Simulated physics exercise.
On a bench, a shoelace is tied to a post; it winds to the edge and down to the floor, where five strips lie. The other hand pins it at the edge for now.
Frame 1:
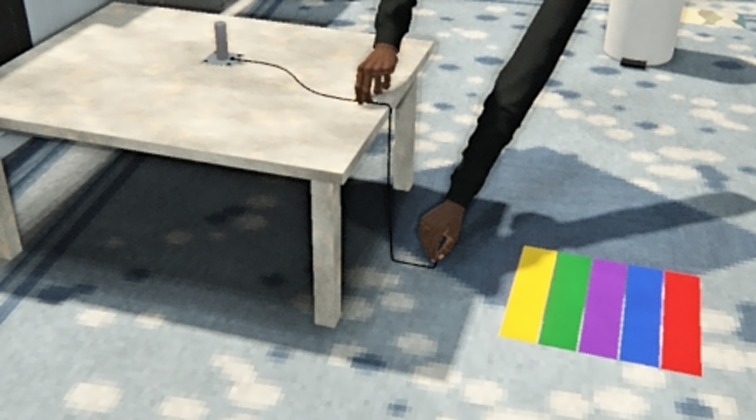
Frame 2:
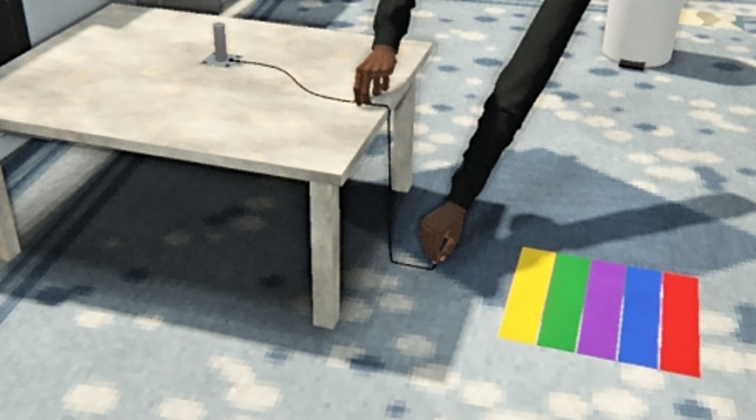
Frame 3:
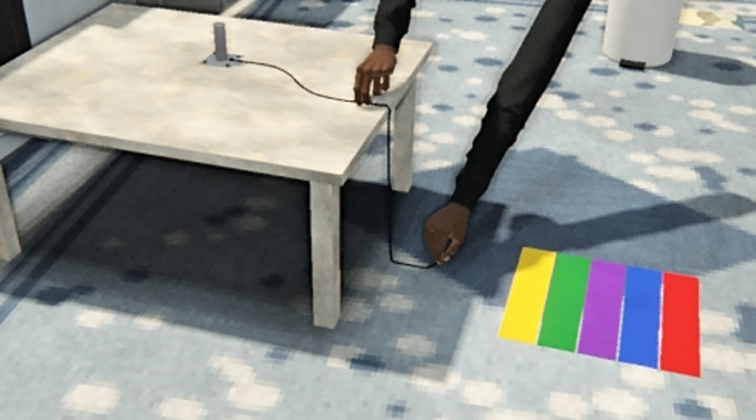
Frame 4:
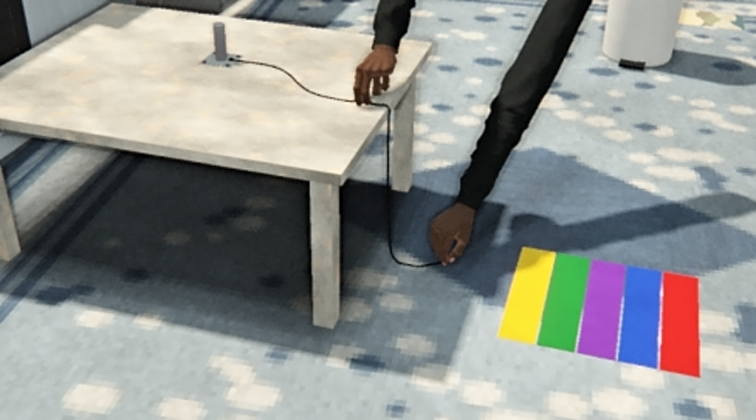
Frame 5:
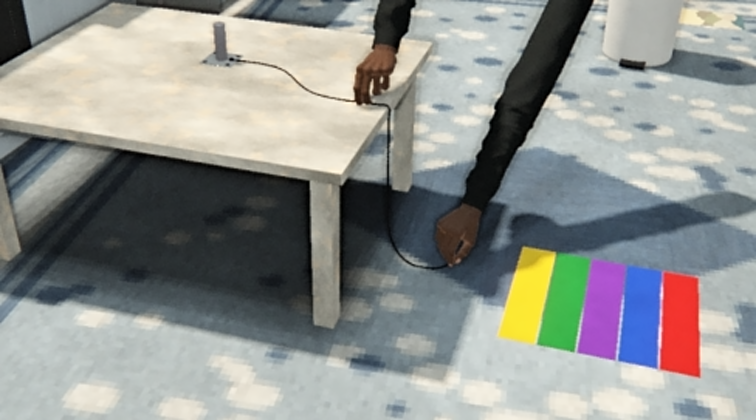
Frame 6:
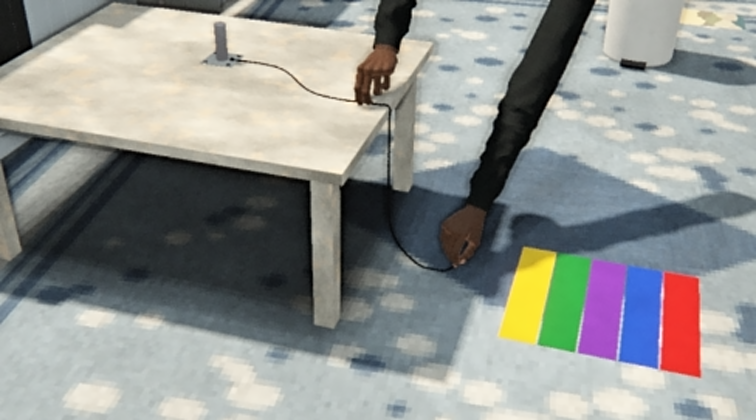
A hand near the floor draws the end of a dark cord slowly to the right, toward the yellow edge of five coloured strips, and the hanging part goes from a sharp bend to a rounder curve. The other hand stays at the table's edge, and the cord between it and the post keeps still.
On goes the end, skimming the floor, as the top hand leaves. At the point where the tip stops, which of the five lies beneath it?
The green strip lies beneath it.
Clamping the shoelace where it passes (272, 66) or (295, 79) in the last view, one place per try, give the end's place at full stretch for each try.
In order of the tries, it's near (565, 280) and near (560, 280).
A little later, end near (504, 270); short of the strips.
Next, end near (542, 277); over yellow.
When it is tight, end near (565, 282); over green. The green one.
